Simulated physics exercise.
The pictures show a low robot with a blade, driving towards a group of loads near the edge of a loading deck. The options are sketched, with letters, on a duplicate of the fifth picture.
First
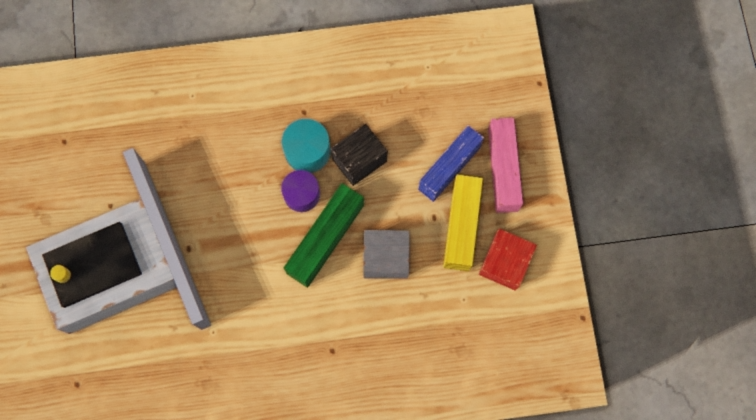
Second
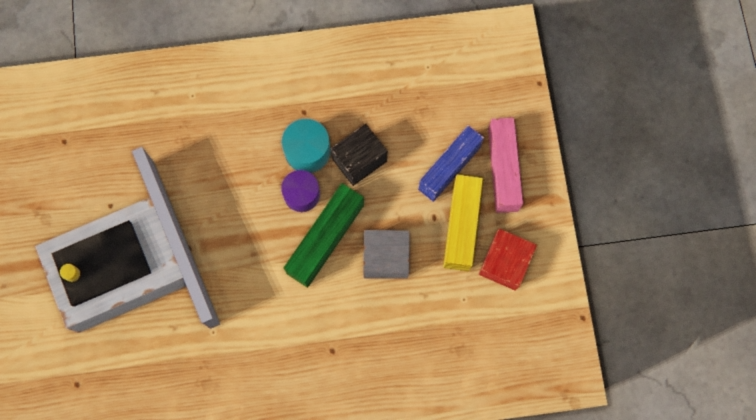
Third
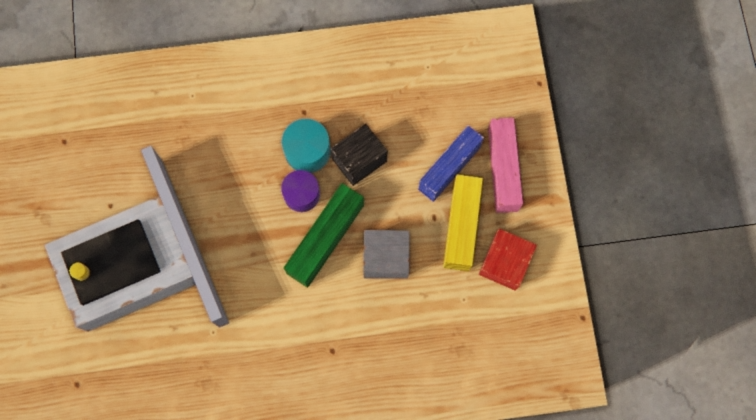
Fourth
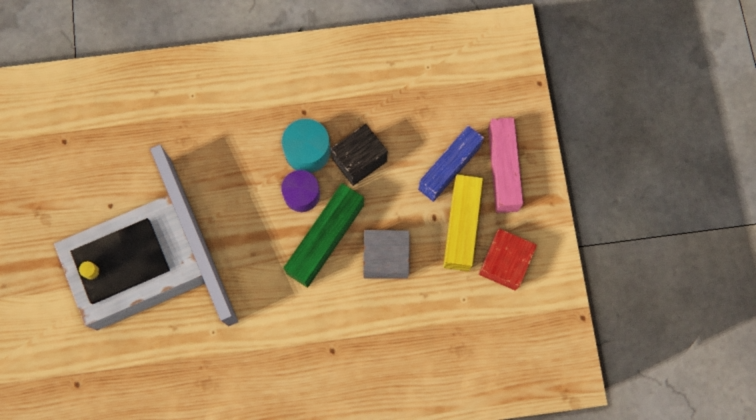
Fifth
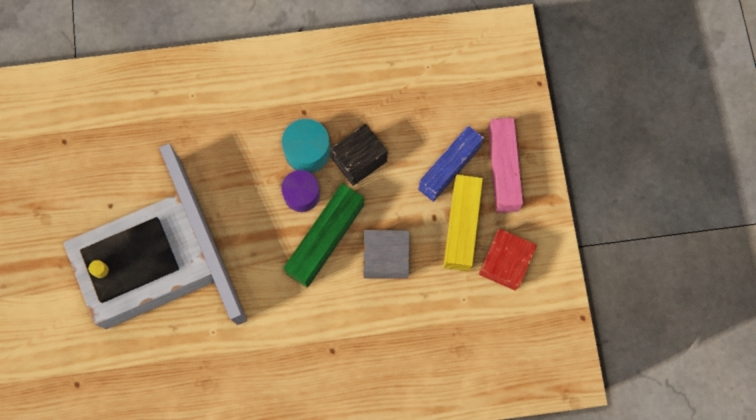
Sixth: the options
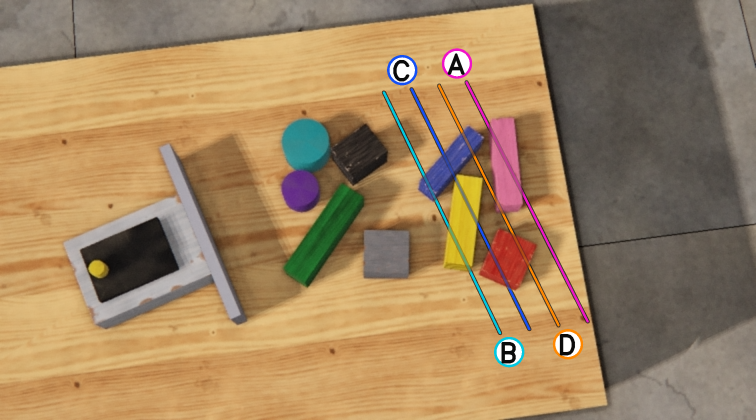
To begin with, a grey robot with a wide blade sits at the left of a wooden deck, facing a scattered group of coloured blocks and round pieces near the right edge. The robot then creeps a short way to the right, narrowing the gap, while the loads all stay still and untouched.
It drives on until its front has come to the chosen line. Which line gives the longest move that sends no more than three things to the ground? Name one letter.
The farthest such stop is D.
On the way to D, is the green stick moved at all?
By then, yes.
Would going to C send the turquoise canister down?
No.
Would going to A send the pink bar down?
By then, yes.
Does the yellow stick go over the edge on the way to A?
By then, yes.
On the copy, A at (525, 198); B at (440, 209); C at (469, 205); D at (497, 202).
On D. First, robot (245, 243); purple canister (319, 185); green stick (352, 230).
Then, robot (353, 229); red crate (560, 255); pink bar (531, 154).
Finally, robot (438, 218); yellow stick over the edge; red crate over the edge; three fallen.
By contrast, A drops five; B is within the limit but short; C is within the limit but short.
